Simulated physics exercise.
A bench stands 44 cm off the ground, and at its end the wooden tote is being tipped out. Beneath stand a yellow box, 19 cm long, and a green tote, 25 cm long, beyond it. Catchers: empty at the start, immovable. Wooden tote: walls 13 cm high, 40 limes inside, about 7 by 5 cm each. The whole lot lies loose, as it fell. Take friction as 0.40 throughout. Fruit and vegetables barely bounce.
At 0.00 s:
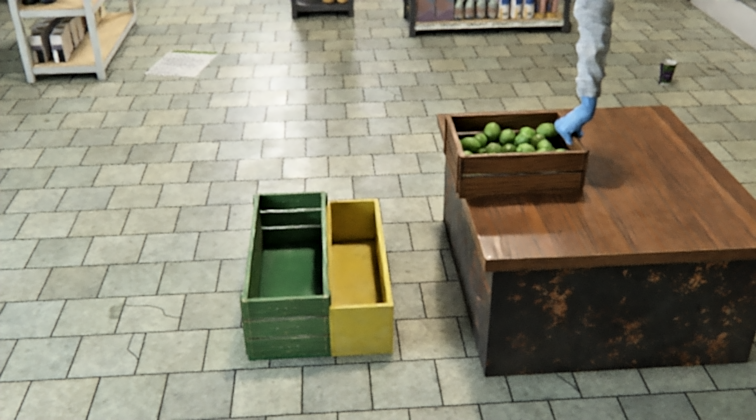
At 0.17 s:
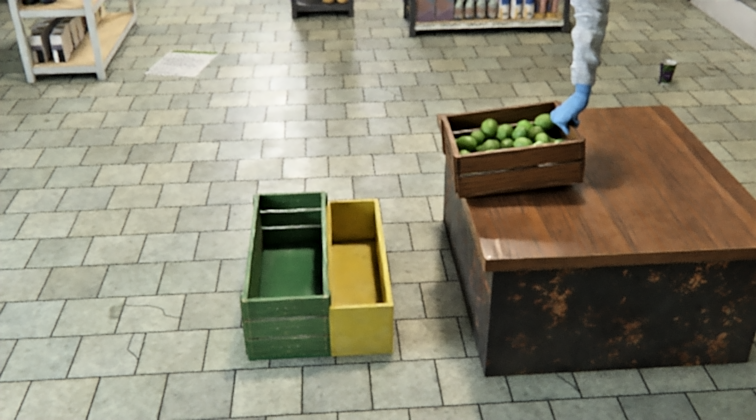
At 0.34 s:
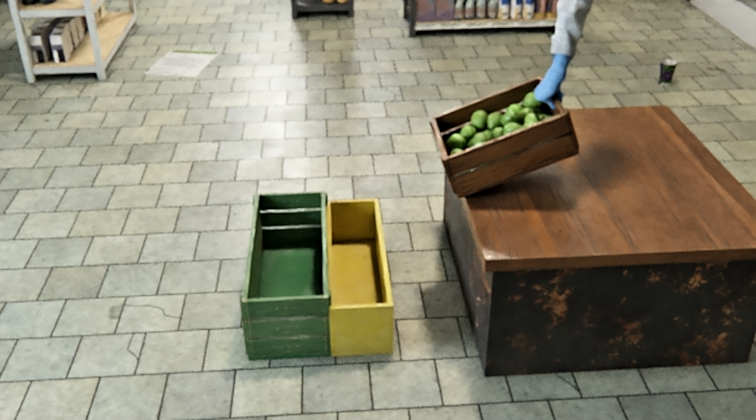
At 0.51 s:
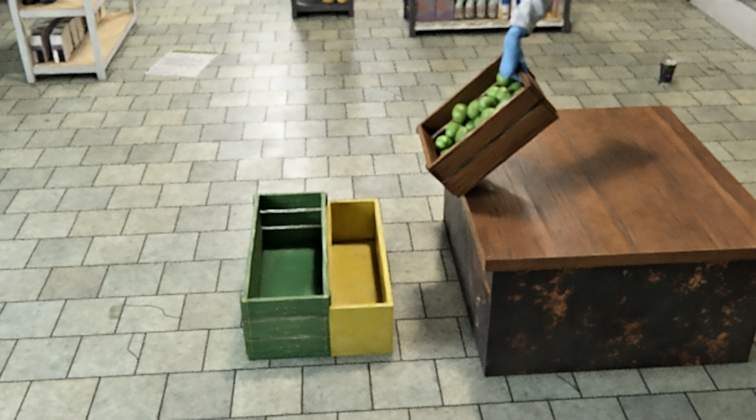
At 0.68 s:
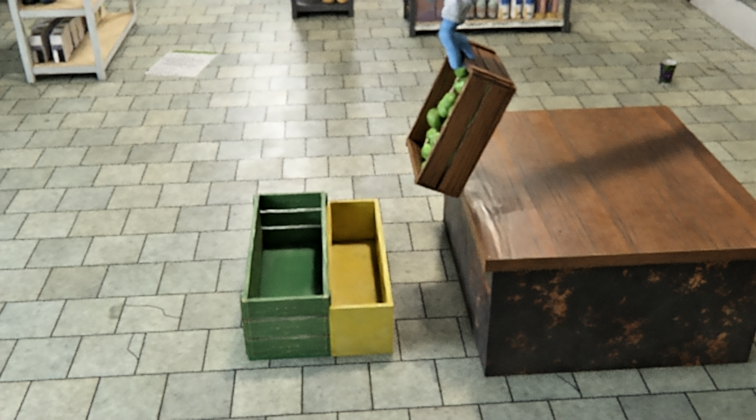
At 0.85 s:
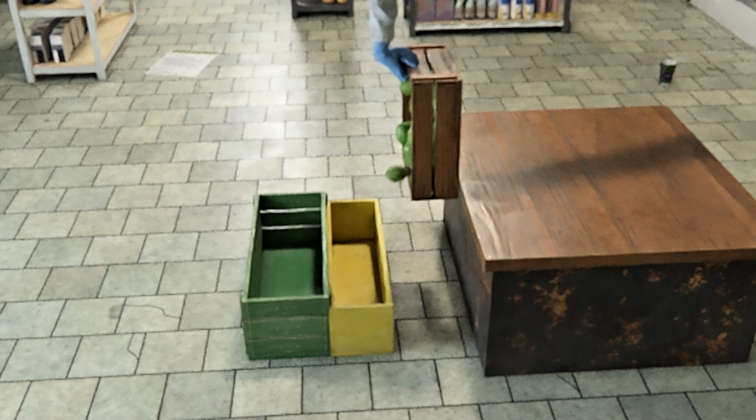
In a shop with a tiled floor, a blue-gloved hand tilts a wooden crate of limes leftward from a bench until it stands on its side, limes bulging at its open top, above empty green and yellow boxes.
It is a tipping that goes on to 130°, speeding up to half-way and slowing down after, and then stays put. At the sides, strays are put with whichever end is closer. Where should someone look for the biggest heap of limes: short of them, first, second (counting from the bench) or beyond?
Most end up in the bench-side one, the yellow box.
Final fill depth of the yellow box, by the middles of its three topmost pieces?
Roughly 10 cm.
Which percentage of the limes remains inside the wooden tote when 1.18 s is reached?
Roughly 20 per cent is still inside.
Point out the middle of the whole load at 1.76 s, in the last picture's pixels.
Roughly at pixel (357, 279).
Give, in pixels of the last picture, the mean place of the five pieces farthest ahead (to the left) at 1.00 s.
Their mean place is roughly (361, 218) in the last picture.
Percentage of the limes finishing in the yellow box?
Estimate: About 85 in a hundred.
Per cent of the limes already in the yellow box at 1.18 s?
Share: About 30 %.
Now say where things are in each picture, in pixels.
In the first picture (places track the rim corner closest to us here), wooden tote (465, 156); yellow box (334, 307); tipped 0°; all still inside.
The second picture shows wooden tote (460, 156); tipped 6°.
The third picture shows wooden tote (447, 158); tipped 21°.
The fourth picture shows wooden tote (431, 165); tipped 42°.
The fifth picture shows wooden tote (418, 179); tipped 66°.
The sixth picture shows wooden tote (411, 196); yellow box (334, 307); tipped 91°; 1 out, the lowest lime at (396, 174).
After 1.00 s, tilt 109°; 28 still in the wooden tote, 1 in the yellow box and 11 in the air.
After 1.18 s, tilt 125°; 9 still in the wooden tote, 13 in the yellow box and 18 in the air.
After 1.43 s, tilt 130°; 30 in the yellow box, 3 on the ground short of the yellow box and 7 in the air.
Final count (at 1.76 s), 34 in the yellow box and 6 on the ground short of the yellow box.
